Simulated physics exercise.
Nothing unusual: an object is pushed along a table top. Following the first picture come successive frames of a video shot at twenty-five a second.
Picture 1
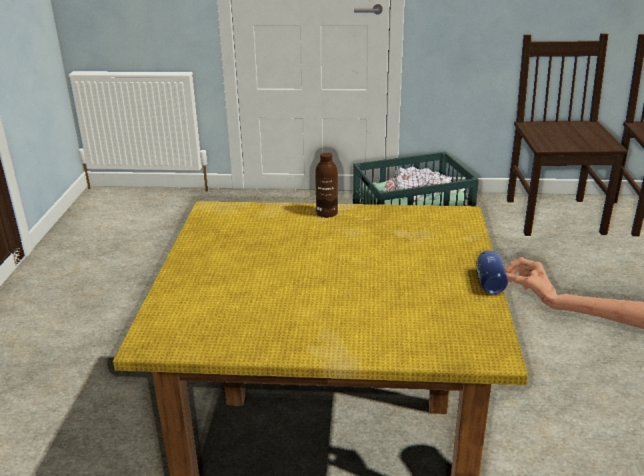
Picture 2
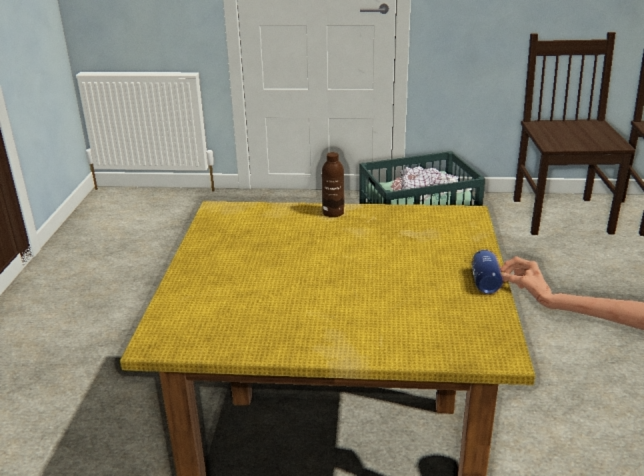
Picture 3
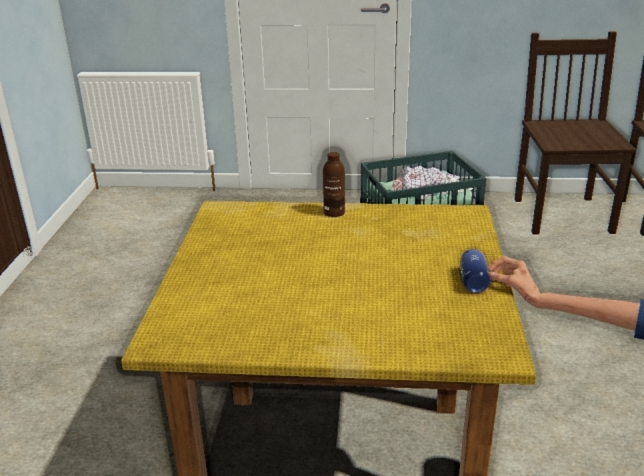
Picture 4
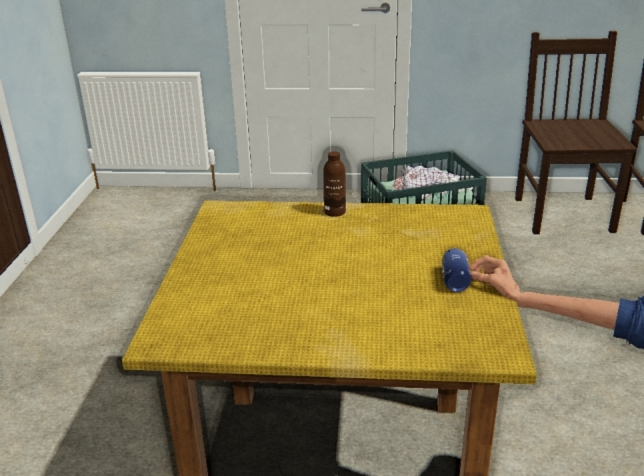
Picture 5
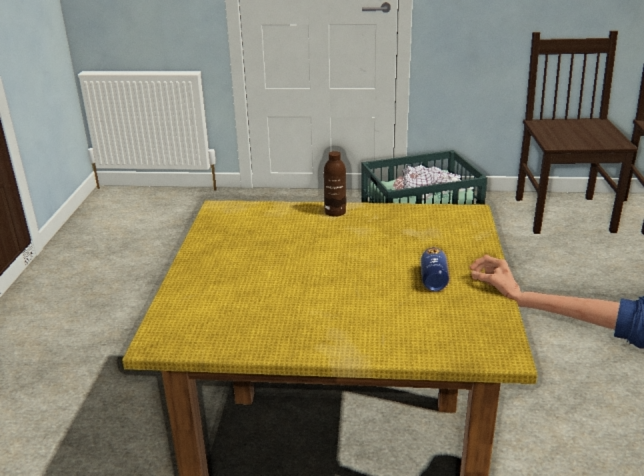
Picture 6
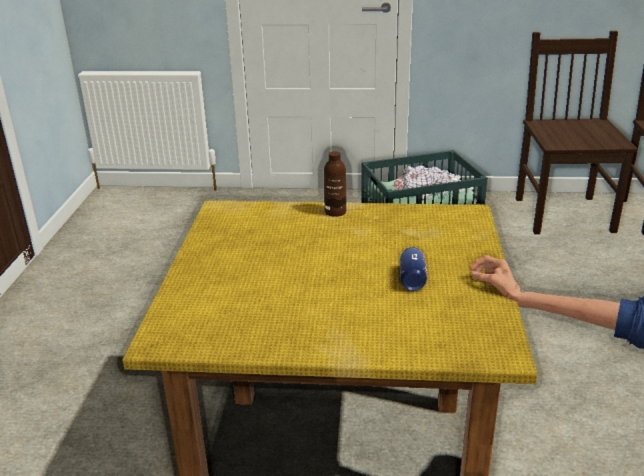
A blue can lying on a yellow-topped table was pushed left by a hand reaching in from the right, then rolled farther left on its own while the hand stayed back near the table's edge.
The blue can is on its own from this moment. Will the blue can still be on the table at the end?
It will likely escape the table.
Then, 0.30 s on from there, blue can shifted well along near (266, 265).
Then, 0.60 s on from there, blue can now off the table.
Then, 0.90 s on from there, things are still on the move.
In the end, off the table, blue can.
